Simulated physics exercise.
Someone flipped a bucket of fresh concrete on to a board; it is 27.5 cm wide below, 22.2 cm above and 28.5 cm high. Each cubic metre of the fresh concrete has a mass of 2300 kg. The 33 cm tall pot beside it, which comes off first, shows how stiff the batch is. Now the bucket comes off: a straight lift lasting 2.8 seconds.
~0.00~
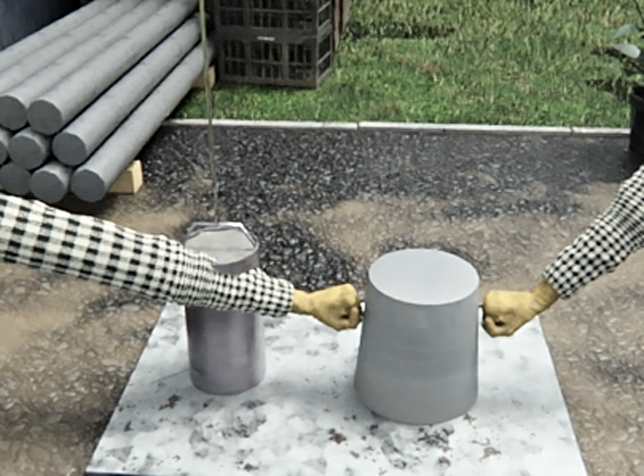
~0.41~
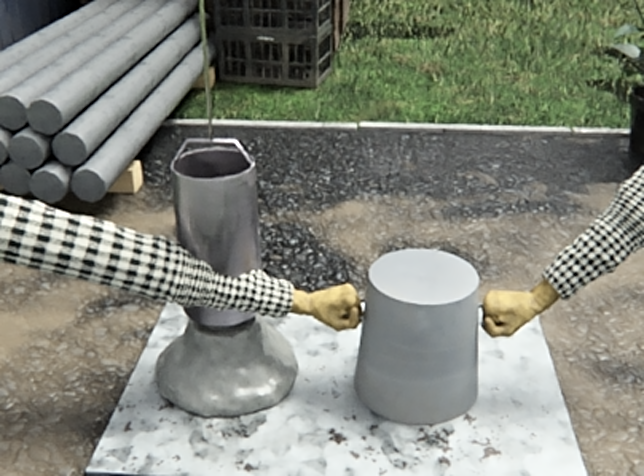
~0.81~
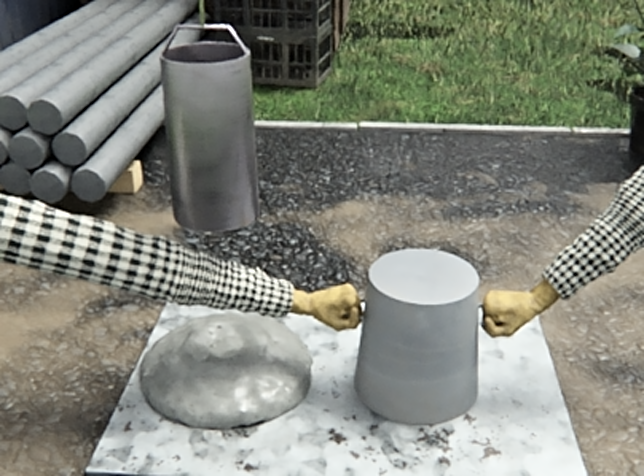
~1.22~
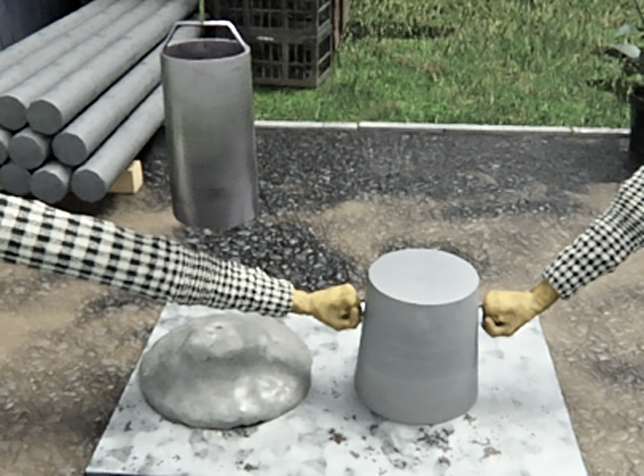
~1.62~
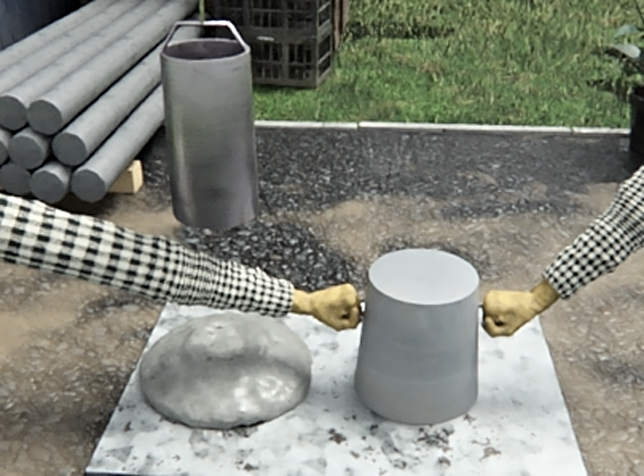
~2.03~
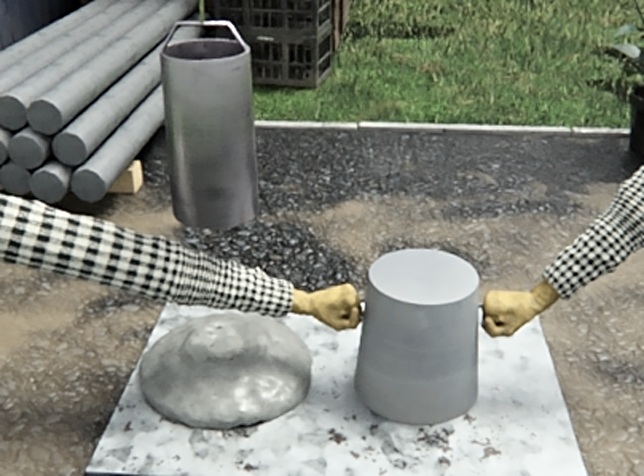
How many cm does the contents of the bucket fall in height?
About 18 cm.
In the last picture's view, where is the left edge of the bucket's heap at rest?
That point lies close to (302, 382) in the last picture.
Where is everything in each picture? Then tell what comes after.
In the first frame, middle of the pot's mouth at (219, 246), still down; middle of the bucket's top at (423, 276), not yet moved.
In the second frame, middle of the pot's mouth at (213, 165), raised 19 cm; the heap from the pot 15 cm high and 33 cm wide, top at (224, 317); middle of the bucket's top at (423, 276), not yet moved.
In the third frame, middle of the pot's mouth at (205, 54), raised 41 cm; the heap from the pot 8.8 cm high and 40 cm wide, top at (226, 341); middle of the bucket's top at (423, 276), not yet moved.
In the fourth frame, middle of the pot's mouth at (205, 51), raised 42 cm; the heap from the pot 8.8 cm high and 40 cm wide, top at (226, 342); middle of the bucket's top at (423, 276), not yet moved.
In the fifth frame, middle of the pot's mouth at (205, 51), raised 42 cm; the heap from the pot 8.8 cm high and 40 cm wide, top at (226, 342); middle of the bucket's top at (423, 276), not yet moved.
In the sixth frame, middle of the pot's mouth at (205, 51), raised 42 cm; the heap from the pot 8.8 cm high and 40 cm wide, top at (226, 342); middle of the bucket's top at (423, 276), not yet moved.
By 2.7 s, the bucket is up 6.2 cm; the fresh concrete has come down 6.3 cm to 22 cm and is 39 cm wide.
By 3.4 s, the bucket is up 17 cm; the fresh concrete has come down 17 cm to 11 cm and is 52 cm wide.
By 4.1 s, the bucket is up 28 cm; the fresh concrete has come down 17 cm to 11 cm and is 52 cm wide.
By 5.0 s, the bucket is clear; the fresh concrete has come down 17 cm to 11 cm and is 52 cm wide.
By 5.5 s, at rest, the bucket is clear; the fresh concrete has come down 17 cm to 11 cm and is 52 cm wide.
